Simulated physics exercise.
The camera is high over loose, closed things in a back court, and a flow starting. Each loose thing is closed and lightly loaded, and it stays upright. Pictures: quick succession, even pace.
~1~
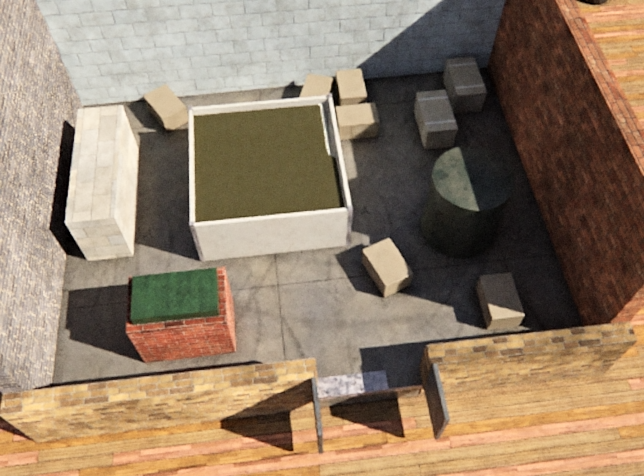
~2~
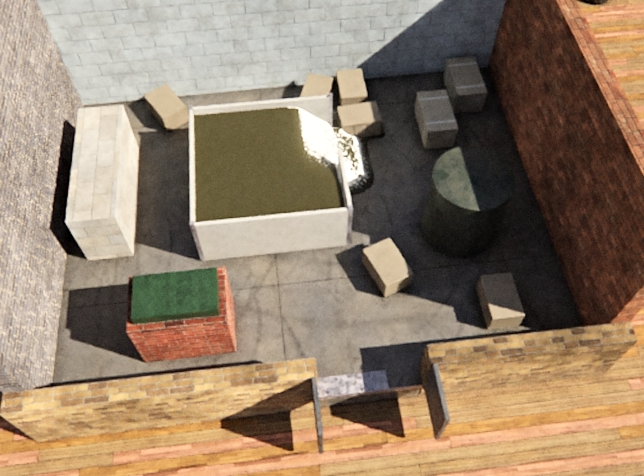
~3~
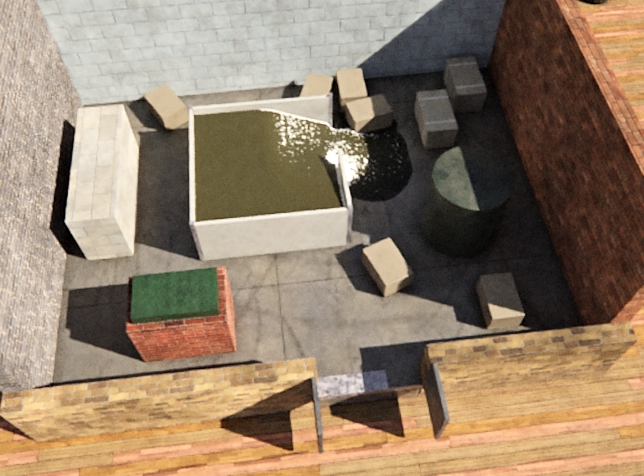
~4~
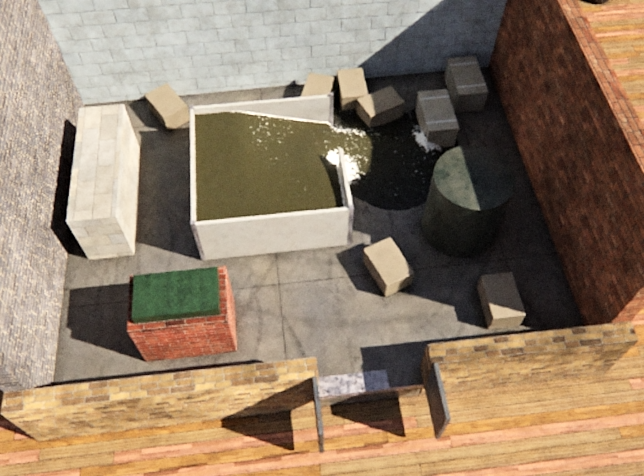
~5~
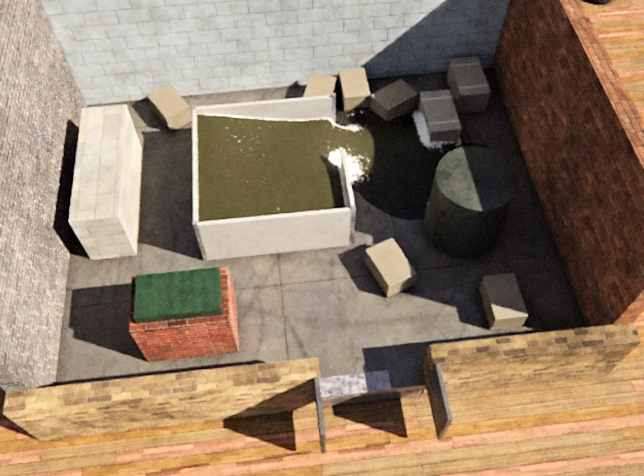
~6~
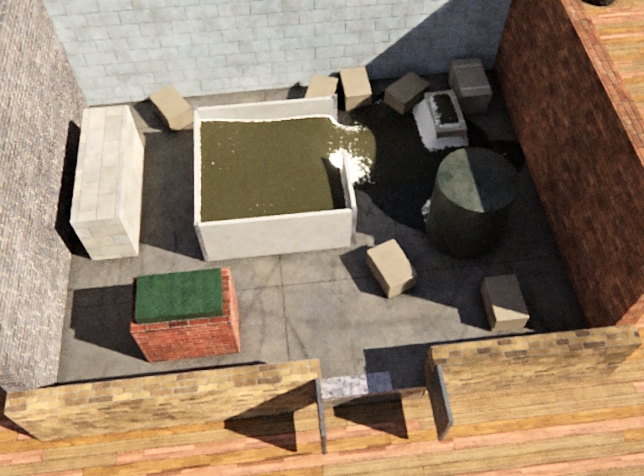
In a walled back court seen from above, murky greenish liquid pours through the right side of a white-walled tank and spreads across the paving, pushing a nearby crate rightward, then reaching grey crates and a dark green cylinder.
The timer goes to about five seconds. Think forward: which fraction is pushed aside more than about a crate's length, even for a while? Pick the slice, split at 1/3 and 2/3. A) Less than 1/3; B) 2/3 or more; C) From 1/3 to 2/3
B, 2/3 or more.
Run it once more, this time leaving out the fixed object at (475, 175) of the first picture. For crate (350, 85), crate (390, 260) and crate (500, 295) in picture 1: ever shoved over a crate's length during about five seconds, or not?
Each in the order asked: Got moved a good way; moved little if at all; got moved a good way.
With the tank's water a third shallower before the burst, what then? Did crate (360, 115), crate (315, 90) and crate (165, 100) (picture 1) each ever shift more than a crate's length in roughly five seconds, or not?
Note, listed order: Covered it / covered it / didn't cover it.
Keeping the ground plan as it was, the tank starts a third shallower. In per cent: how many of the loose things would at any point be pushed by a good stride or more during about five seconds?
Share displaced: Approx. 60 percent.
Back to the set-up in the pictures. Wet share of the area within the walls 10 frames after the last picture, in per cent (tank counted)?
Near 40 %.
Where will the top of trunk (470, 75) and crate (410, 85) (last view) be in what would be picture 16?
My guess is around (485, 53) and around (454, 61).
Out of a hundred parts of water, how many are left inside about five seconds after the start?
100 %.
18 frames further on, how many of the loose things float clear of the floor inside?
By my reckoning the number comes out at 5.
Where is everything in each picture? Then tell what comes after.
The first picture shows a crate at (358, 114) rests on the ground; a crate at (351, 83) rests on the ground; 0 of 8 have shifted.
The second picture shows a crate at (360, 113) rests on the ground; a crate at (352, 83), on the bottom; 0 of 8 have shifted.
The third picture shows a crate at (369, 107), on the bottom, close to its start; a crate at (352, 83) rests on the ground; 1 of 8 have shifted.
The fourth picture shows a crate at (381, 101) rests on the ground, a stride from its start; a crate at (353, 82) rests on the ground; 1 of 8 have shifted.
The fifth picture shows a crate at (394, 94) rests on the ground, a stride from its start; a crate at (355, 82) rests on the ground; 1 of 8 have shifted.
The sixth picture shows a crate at (408, 87), on the bottom, a stride from its start; a crate at (356, 81) rests on the ground, close to its start; 3 of 8 have shifted.
A moment on, 2 of 8 are well off their spots; 1 afloat.
Next, 2 of 8 are well off their spots; 3 afloat.
Later, 3 of 8 are well off their spots; 5 afloat.
In the end, 7 of 8 are well off their spots, and 7 have been at some point; 7 afloat.
